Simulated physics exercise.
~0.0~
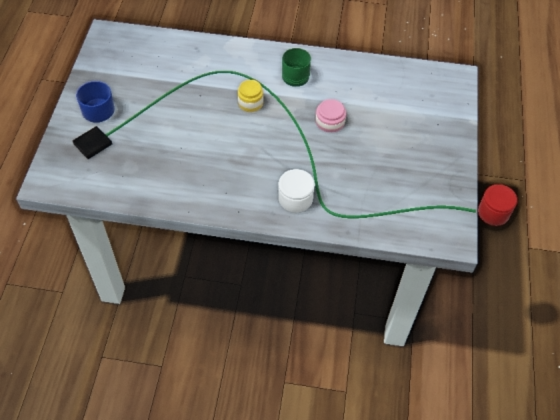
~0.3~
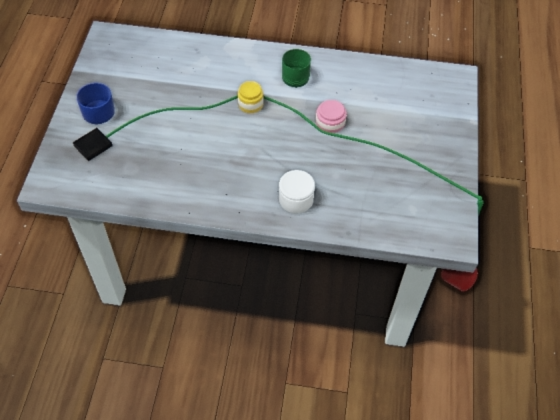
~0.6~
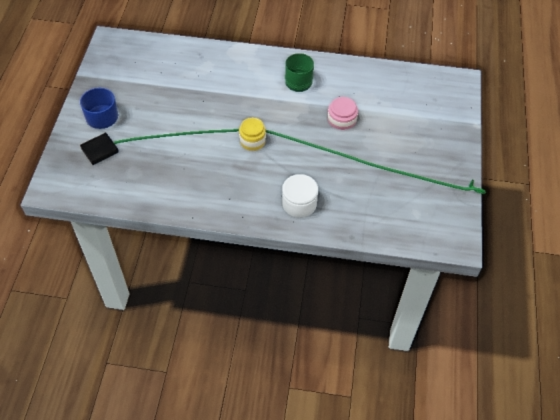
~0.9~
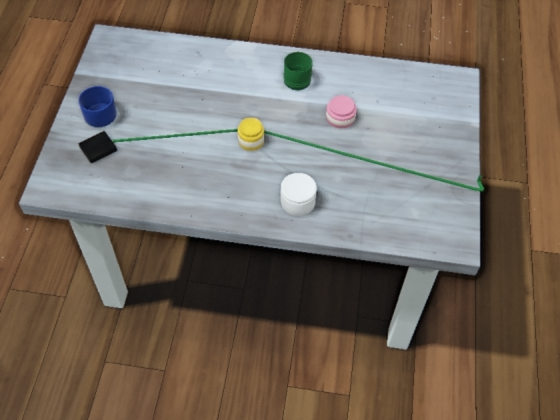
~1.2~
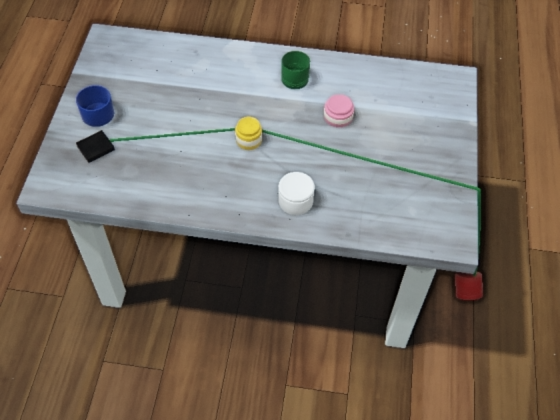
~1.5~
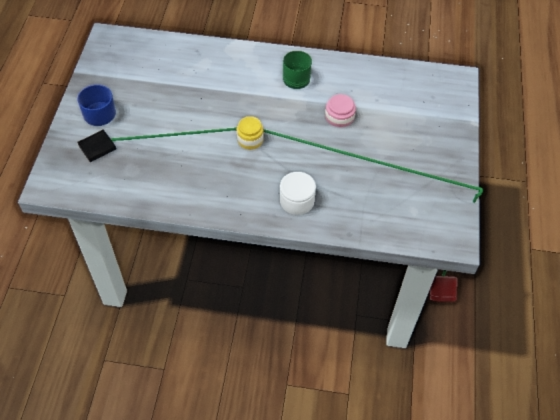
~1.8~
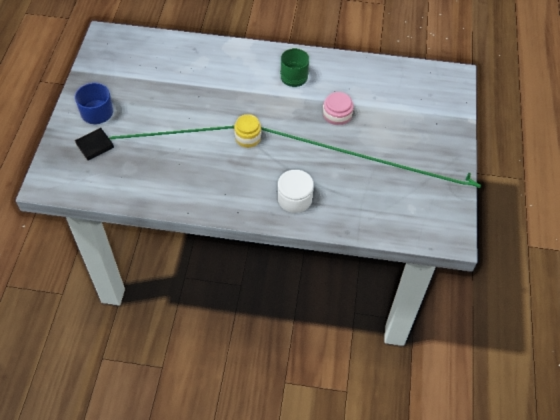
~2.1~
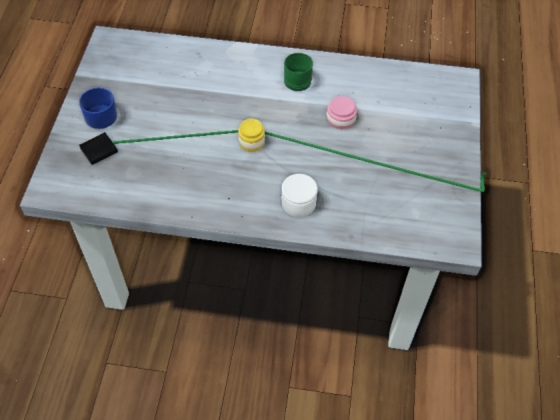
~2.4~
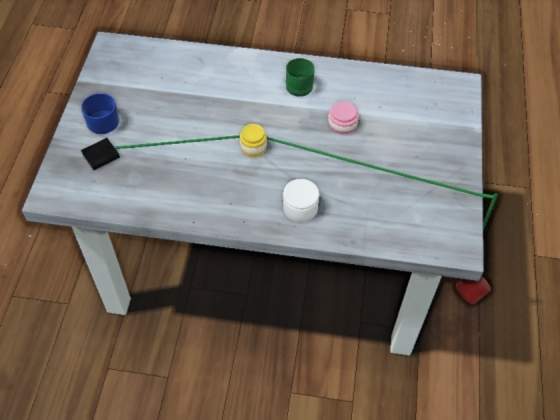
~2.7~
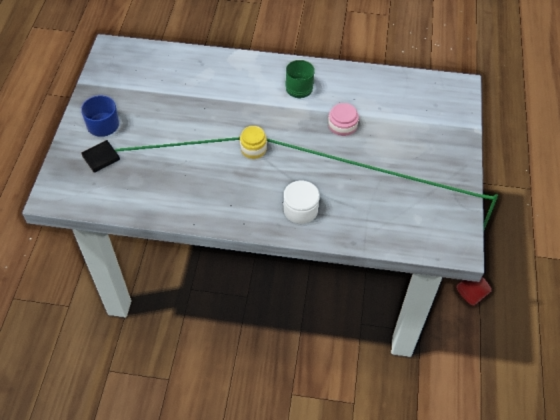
On a pale wooden table, a red object drops off the right edge, its green cable nudging yellow and pink jars before hanging taut.
